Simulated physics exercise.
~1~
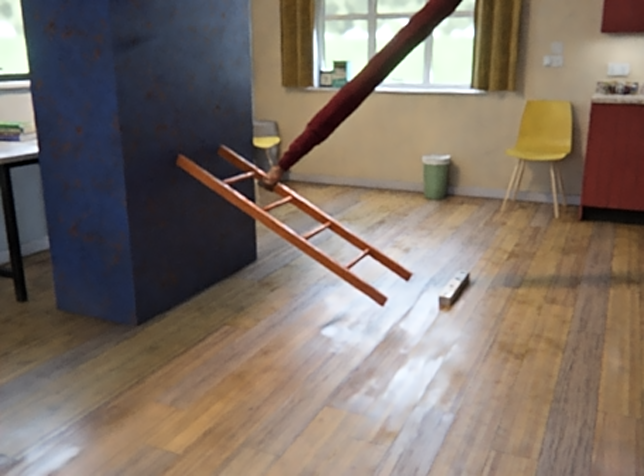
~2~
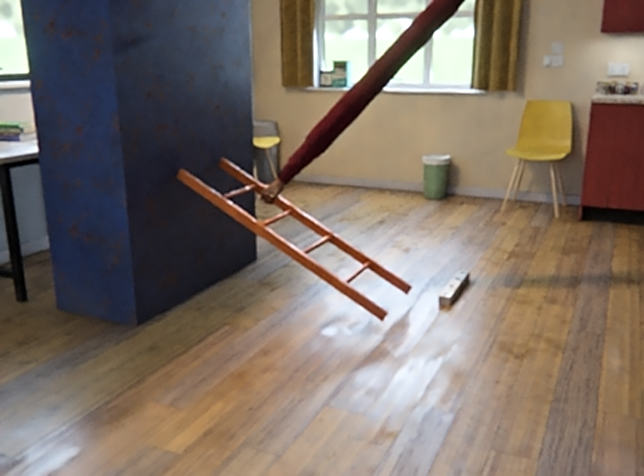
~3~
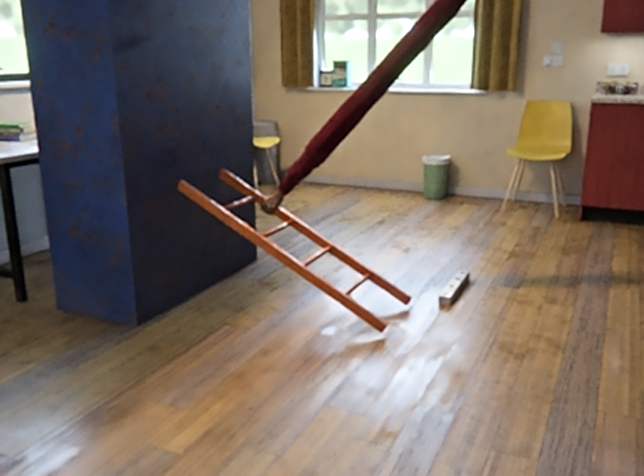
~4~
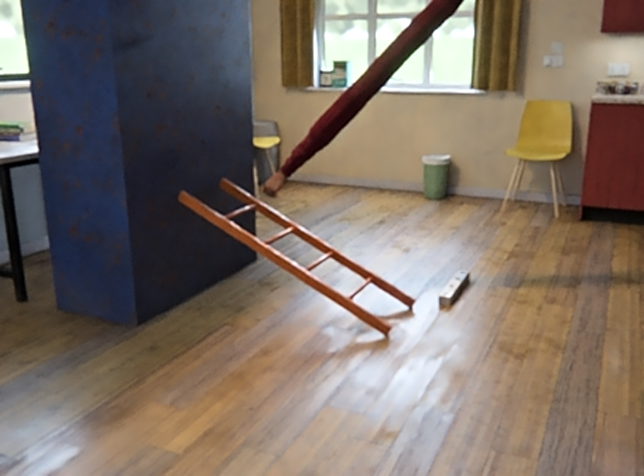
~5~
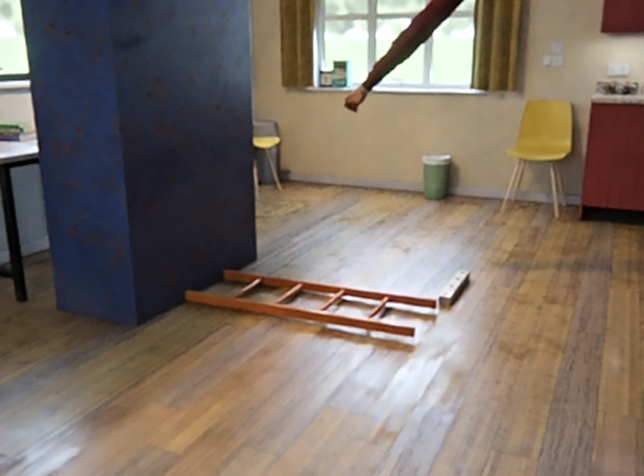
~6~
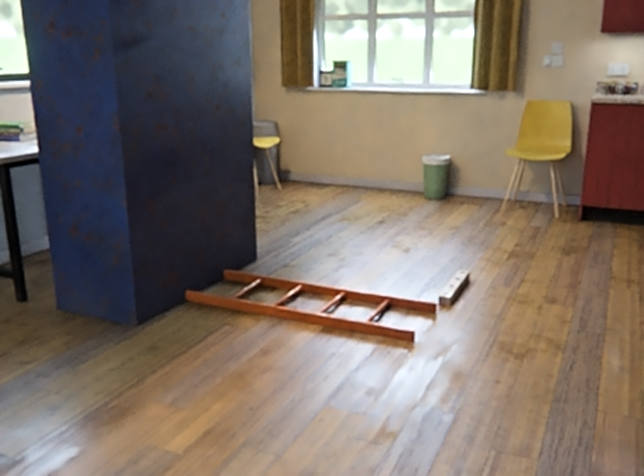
In a room, a hand leans an orange rack, releases it, and it falls flat.
